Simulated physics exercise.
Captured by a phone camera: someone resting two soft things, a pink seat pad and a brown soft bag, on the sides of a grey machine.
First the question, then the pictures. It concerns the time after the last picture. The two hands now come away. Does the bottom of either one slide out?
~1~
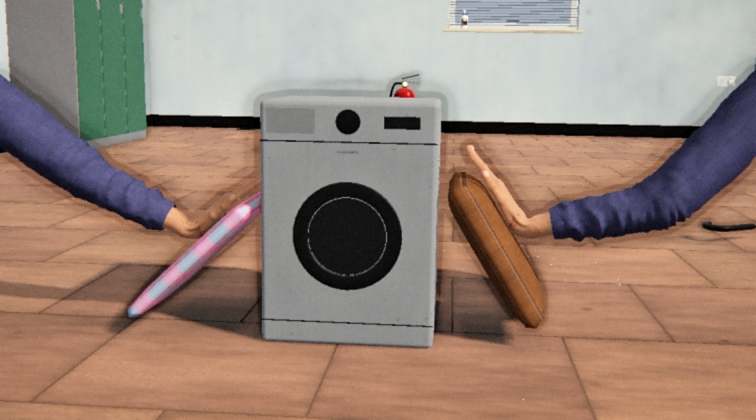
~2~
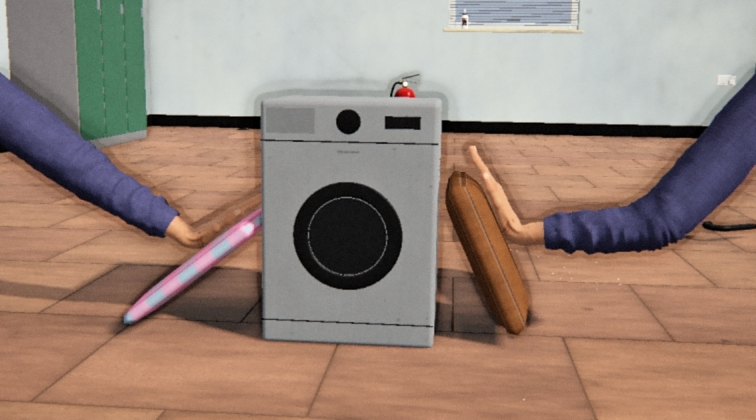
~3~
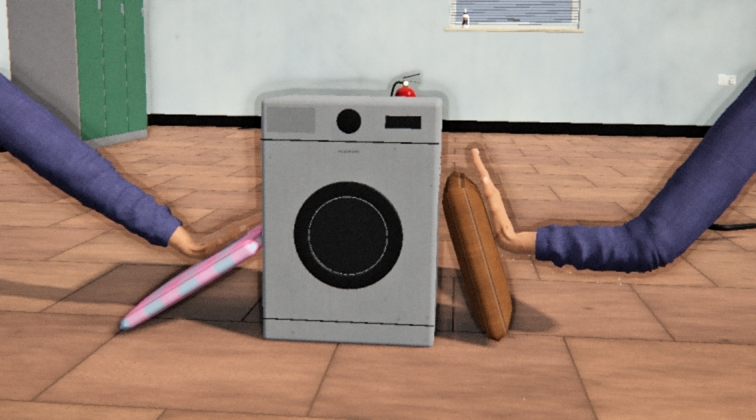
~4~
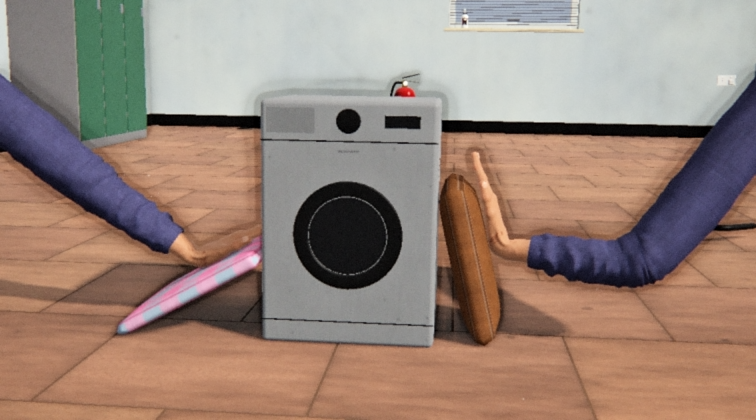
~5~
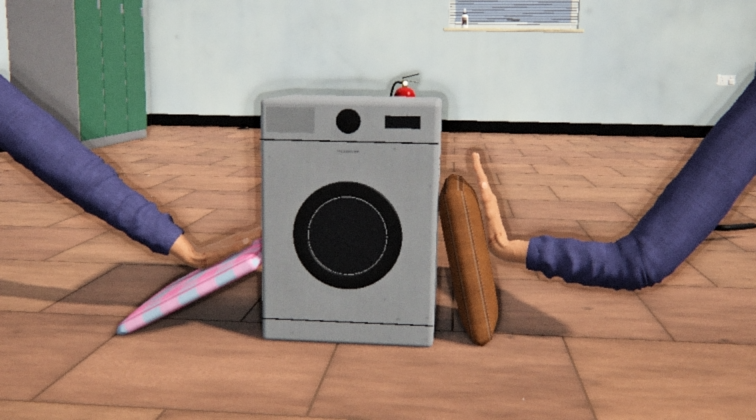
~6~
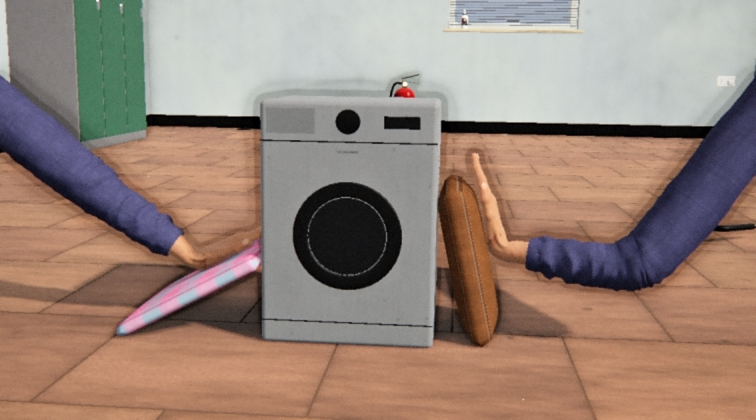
Pink seat pad: Bottom slides out; brown soft bag: Bottom holds.
Then, 0.22 s after the last picture, seat pad slipping down near (207, 297); soft bag leaning near (467, 258).
Then, 0.36 s after the last picture, seat pad flat on the floor near (199, 307); soft bag leaning near (466, 258).
Then, 0.86 s after the last picture, seat pad flat on the floor near (199, 309); soft bag leaning near (466, 258).
At rest, seat pad flat on the floor near (199, 309); soft bag leaning near (466, 258). The pink seat pad slips and lies down and the brown soft bag holds its lean.
